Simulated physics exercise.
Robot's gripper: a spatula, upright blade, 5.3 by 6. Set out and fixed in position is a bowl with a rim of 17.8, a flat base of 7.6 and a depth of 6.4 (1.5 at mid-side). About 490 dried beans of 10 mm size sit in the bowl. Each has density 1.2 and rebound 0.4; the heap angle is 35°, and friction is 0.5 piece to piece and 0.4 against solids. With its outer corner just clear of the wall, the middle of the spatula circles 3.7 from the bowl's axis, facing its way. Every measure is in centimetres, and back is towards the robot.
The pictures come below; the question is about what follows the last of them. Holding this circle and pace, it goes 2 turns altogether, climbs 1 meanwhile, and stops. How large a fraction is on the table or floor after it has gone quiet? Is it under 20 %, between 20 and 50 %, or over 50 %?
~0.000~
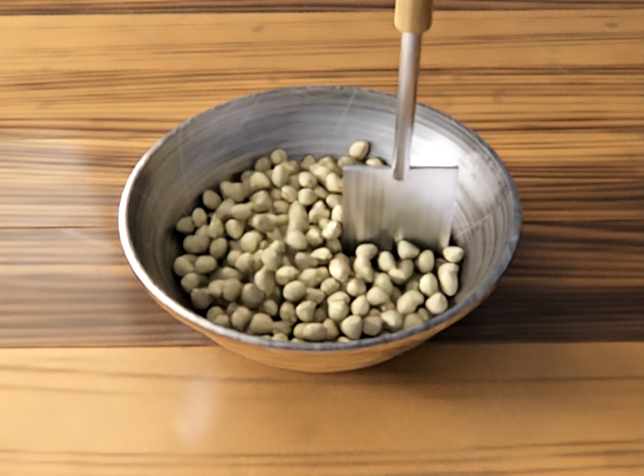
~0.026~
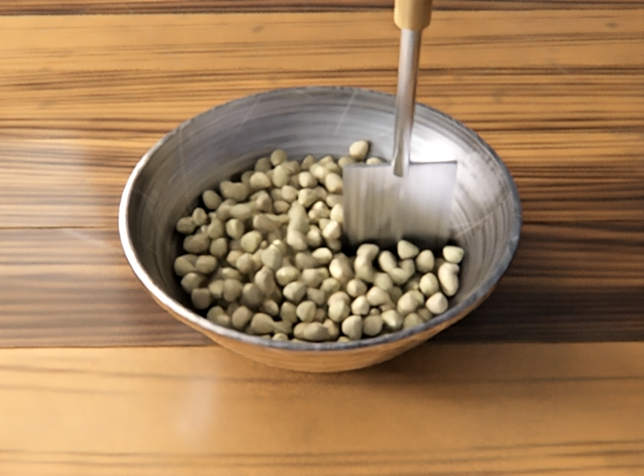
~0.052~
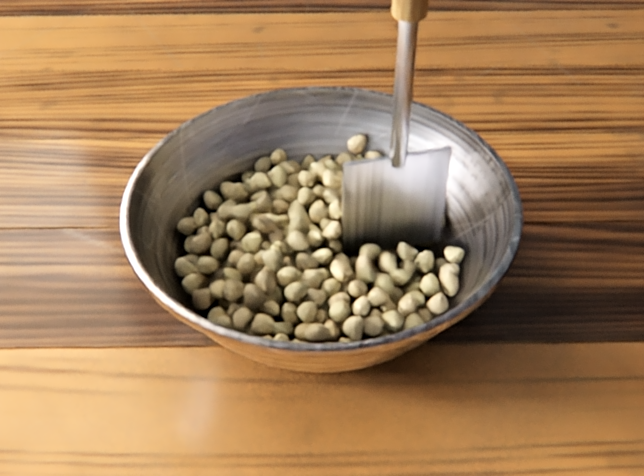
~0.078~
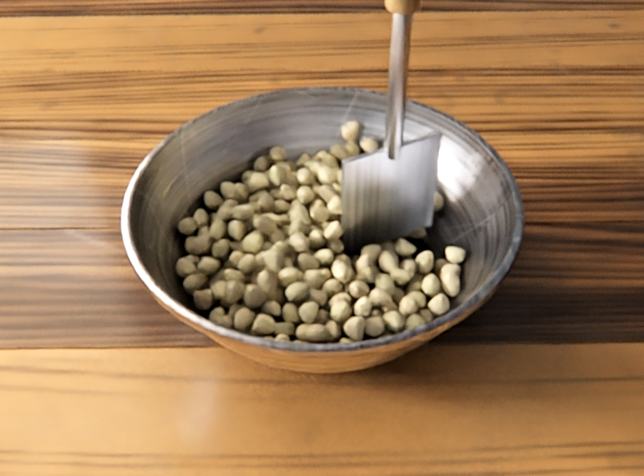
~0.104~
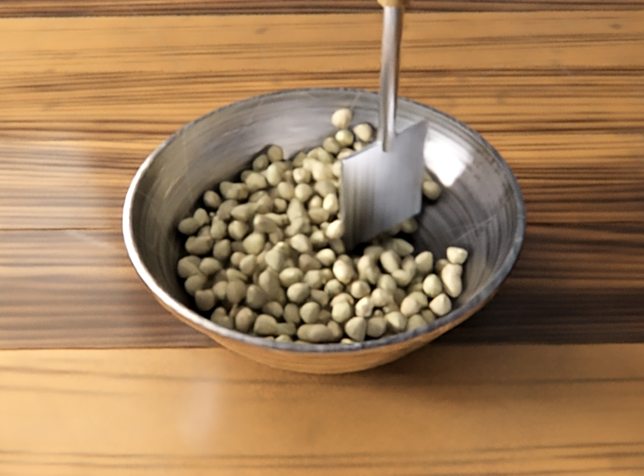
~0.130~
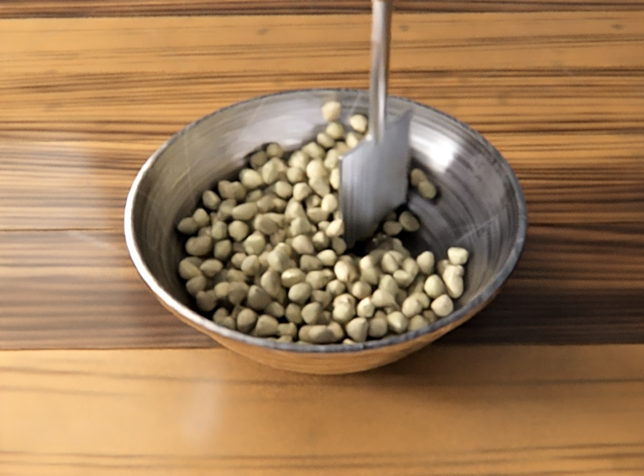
Under 20 %.
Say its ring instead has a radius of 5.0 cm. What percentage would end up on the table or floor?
That would come to roughly 0 percent.
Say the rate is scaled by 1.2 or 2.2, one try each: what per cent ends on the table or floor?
Around 15 percent on the first try and 40 percent on the second.
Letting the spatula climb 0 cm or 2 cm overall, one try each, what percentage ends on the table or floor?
Try one: Around 15 %; try two: Around 10 %.
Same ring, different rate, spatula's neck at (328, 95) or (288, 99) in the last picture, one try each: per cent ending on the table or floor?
About 35 and 45 per cent.
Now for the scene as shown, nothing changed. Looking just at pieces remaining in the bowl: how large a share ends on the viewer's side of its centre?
Around 45 percent of it.
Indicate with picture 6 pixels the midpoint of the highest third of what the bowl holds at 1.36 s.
Estimated centre: (267, 300).
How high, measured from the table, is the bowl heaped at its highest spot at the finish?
Top height: Around 6.5 cm.
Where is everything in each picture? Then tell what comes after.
Spatula neck at (403, 140), 0° round; upper third of the load around (304, 241), from x 185 to 455, top at y 150; 492 in the bowl, in the first picture.
Spatula neck at (403, 137), 4° round; upper third of the load around (305, 239), from x 185 to 455, top at y 150, in the second picture.
Spatula neck at (400, 129), 14° round; upper third of the load around (306, 235), from x 185 to 455, top at y 145, in the third picture.
Spatula neck at (395, 120), 25° round; upper third of the load around (307, 230), from x 185 to 455, top at y 130, in the fourth picture.
Spatula neck at (388, 113), 36° round; upper third of the load around (309, 223), from x 185 to 455, top at y 120, in the fifth picture.
Spatula neck at (378, 107), 48° round; upper third of the load around (305, 215), from x 185 to 460, top at y 110; 492 in the bowl, in the sixth picture.
After 0.74 s, 313° round, highest piece 8 above the table; 463 in the bowl, 25 on the table or floor, 4 in flight or on the tool.
After 1.36 s, 219° round, highest piece 8 above the table; 437 in the bowl, 52 on the table or floor, 3 in flight or on the tool.
After 1.87 s, 0° round, highest piece 6 above the table; 431 in the bowl, 61 on the table or floor.
After 2.57 s, 0° round, highest piece 6 above the table; 431 in the bowl, 61 on the table or floor.
At rest, 431 in the bowl, 61 on the table or floor. That is 12 % on the table or floor.
